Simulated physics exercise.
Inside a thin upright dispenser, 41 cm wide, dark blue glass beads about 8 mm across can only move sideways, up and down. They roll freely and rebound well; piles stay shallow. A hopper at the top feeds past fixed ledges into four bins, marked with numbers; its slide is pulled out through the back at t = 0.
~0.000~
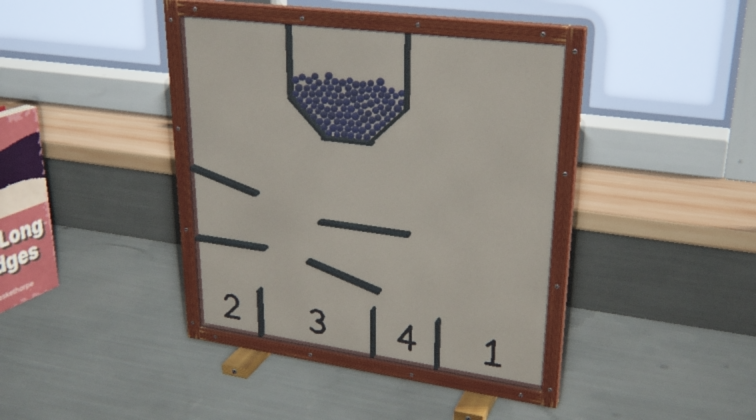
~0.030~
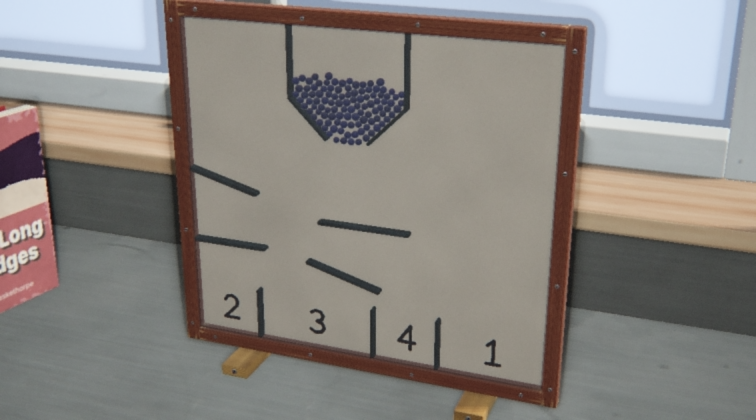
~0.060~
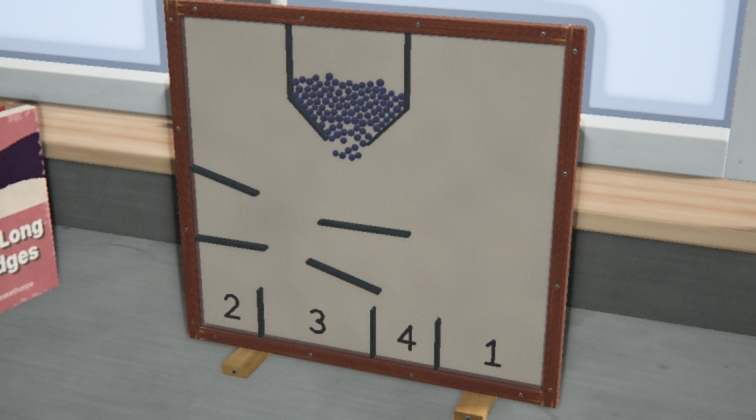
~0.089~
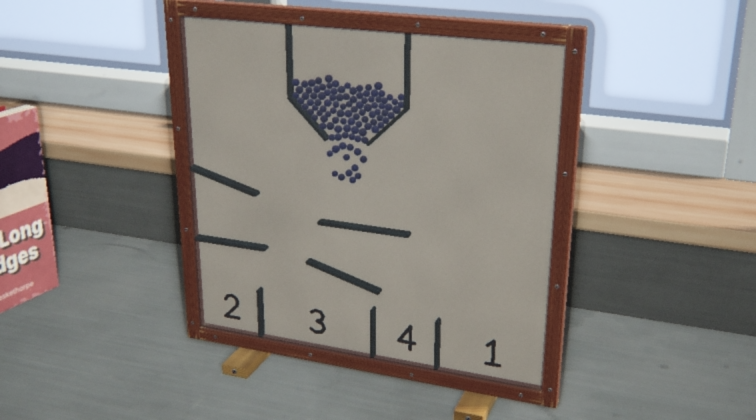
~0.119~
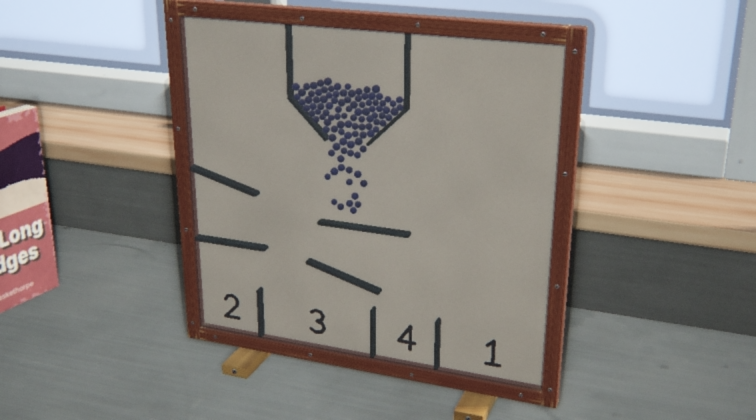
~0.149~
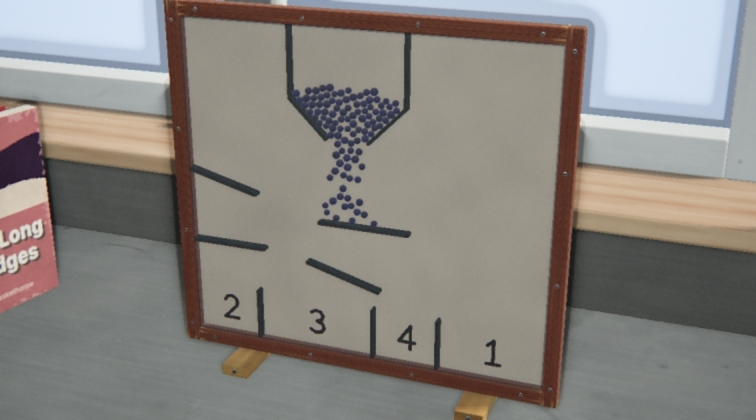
A framed upright board's hopper opens and small dark blue beads pour onto a ledge.
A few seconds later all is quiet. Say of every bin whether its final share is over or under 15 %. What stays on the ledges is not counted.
No. 1: Over; no. 2: Under; no. 3: Over; no. 4: Under 15 %.
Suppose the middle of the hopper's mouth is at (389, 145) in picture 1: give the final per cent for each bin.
Bin 1: 50; bin 2: 0; bin 3: 35; bin 4: 0.
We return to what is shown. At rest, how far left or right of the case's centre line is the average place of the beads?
About 1 cm to the right.
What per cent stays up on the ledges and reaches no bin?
Some 20 per cent.
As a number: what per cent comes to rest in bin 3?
Roughly 35 per cent.
After 0.24 s 55 % have left the hopper; down in the bins, nothing yet.
After 0.34 s 85 % have left the hopper; down in the bins, no. 3, 5 %.
After 0.55 s 100 % have left the hopper; down in the bins, no. 1, 20 %, no. 3, 20 %.
All still by 2.2 s, no. 1, 30 %, no. 2, 5 %, no. 3, 35 %, no. 4, 5 %, left higher up 20 %.
